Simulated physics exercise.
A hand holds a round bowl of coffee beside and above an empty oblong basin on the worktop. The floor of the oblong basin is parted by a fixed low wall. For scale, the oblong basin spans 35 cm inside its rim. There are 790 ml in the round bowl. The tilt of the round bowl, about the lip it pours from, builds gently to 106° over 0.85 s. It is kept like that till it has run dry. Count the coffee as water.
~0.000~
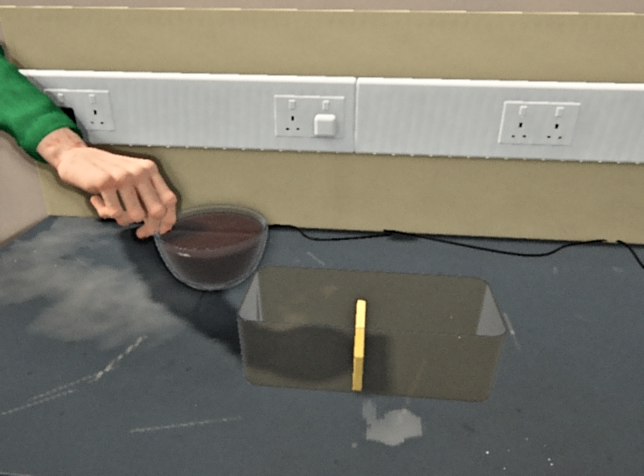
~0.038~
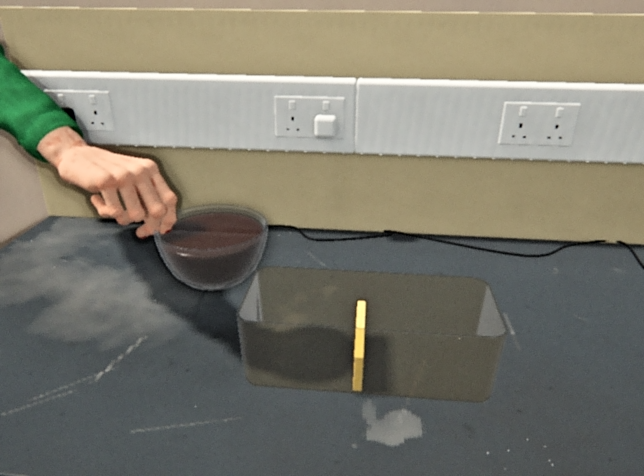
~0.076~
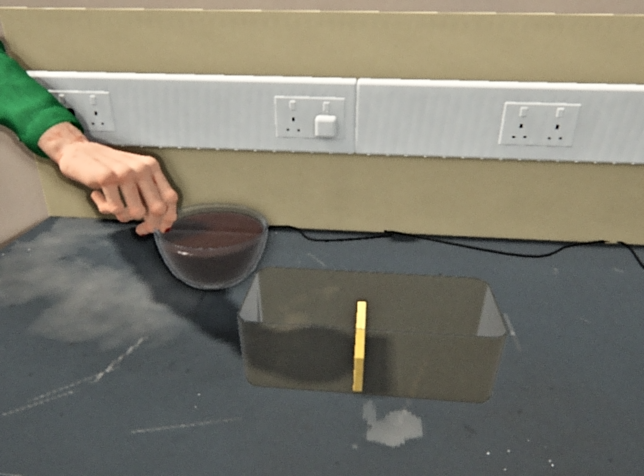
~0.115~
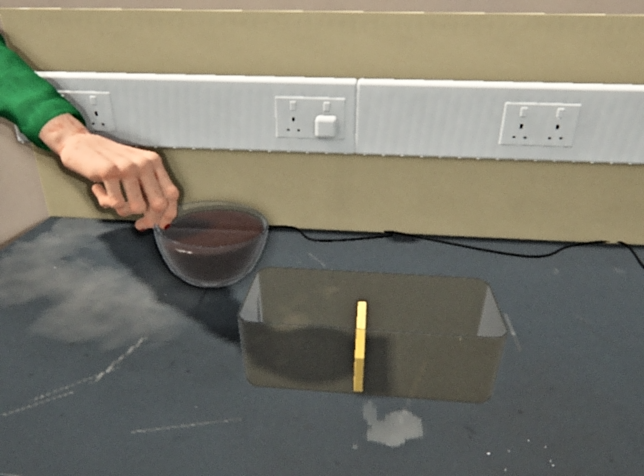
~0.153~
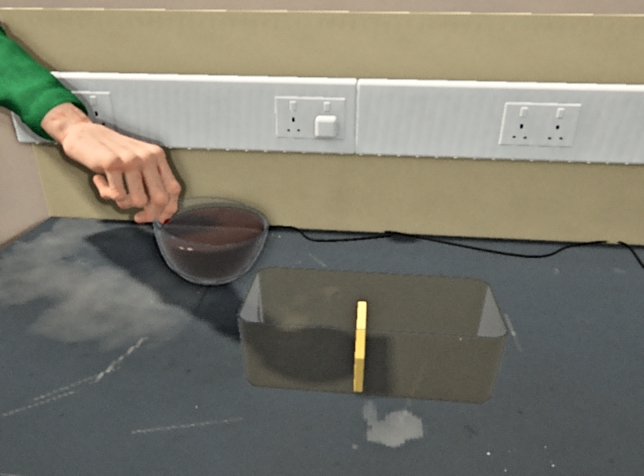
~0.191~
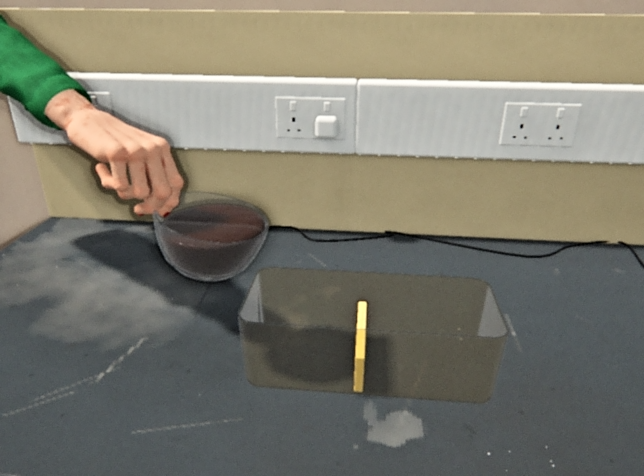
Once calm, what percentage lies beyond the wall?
About 10 per cent.
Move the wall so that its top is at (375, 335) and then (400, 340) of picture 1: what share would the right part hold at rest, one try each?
In turn about 10 and 15 per cent.
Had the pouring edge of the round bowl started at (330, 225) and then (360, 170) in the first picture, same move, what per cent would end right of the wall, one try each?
In turn about 95 and 95 per cent.
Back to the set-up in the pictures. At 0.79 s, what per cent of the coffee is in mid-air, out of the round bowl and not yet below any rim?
Some 14 per cent.
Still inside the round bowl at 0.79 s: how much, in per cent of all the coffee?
Near 2 in a hundred.
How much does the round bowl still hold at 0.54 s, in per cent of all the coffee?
Near 50 in a hundred.
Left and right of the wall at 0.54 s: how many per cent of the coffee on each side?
Near 10 on the left, 0 on the right.
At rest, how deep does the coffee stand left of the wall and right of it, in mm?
Some 32 mm on the left and 4 mm on the right.
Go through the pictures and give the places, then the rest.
It leans 0°; its right rim is at (266, 229); the coffee meets the walls at (164, 229) and (264, 234); the oblong basin's rim runs from (248, 291) to (497, 306); the wall's top is at (360, 327), in the first frame.
It leans 1°; its right rim is at (266, 230); the coffee meets the walls at (164, 229) and (265, 234), in the second frame.
It leans 2°; its right rim is at (266, 230); the coffee meets the walls at (165, 228) and (265, 233), in the third frame.
It leans 5°; its right rim is at (266, 230); the coffee meets the walls at (164, 226) and (265, 231), in the fourth frame.
It leans 8°; its right rim is at (266, 230); the coffee meets the walls at (164, 223) and (265, 228), in the fifth frame.
It leans 13°; its right rim is at (266, 231); the coffee meets the walls at (164, 220) and (266, 226), in the sixth frame.
Then, 0.54 s in, the tilt is 75° and 50 per cent is still to pour, 10 is left of the wall and 0 right of it.
Then, 0.79 s in, the tilt is 105° and 2 per cent is still to pour, 76 is left of the wall and 9 right of it.
Then, 1.06 s in, the tilt is 106° and 0 per cent is still to pour, 87 is left of the wall and 9 right of it.
Then, 1.35 s in, the tilt is 106° and 0 per cent is still to pour, 86 is left of the wall and 10 right of it.
Finally, 86 per cent lies left of the wall, 10 right of it and 4 outside.
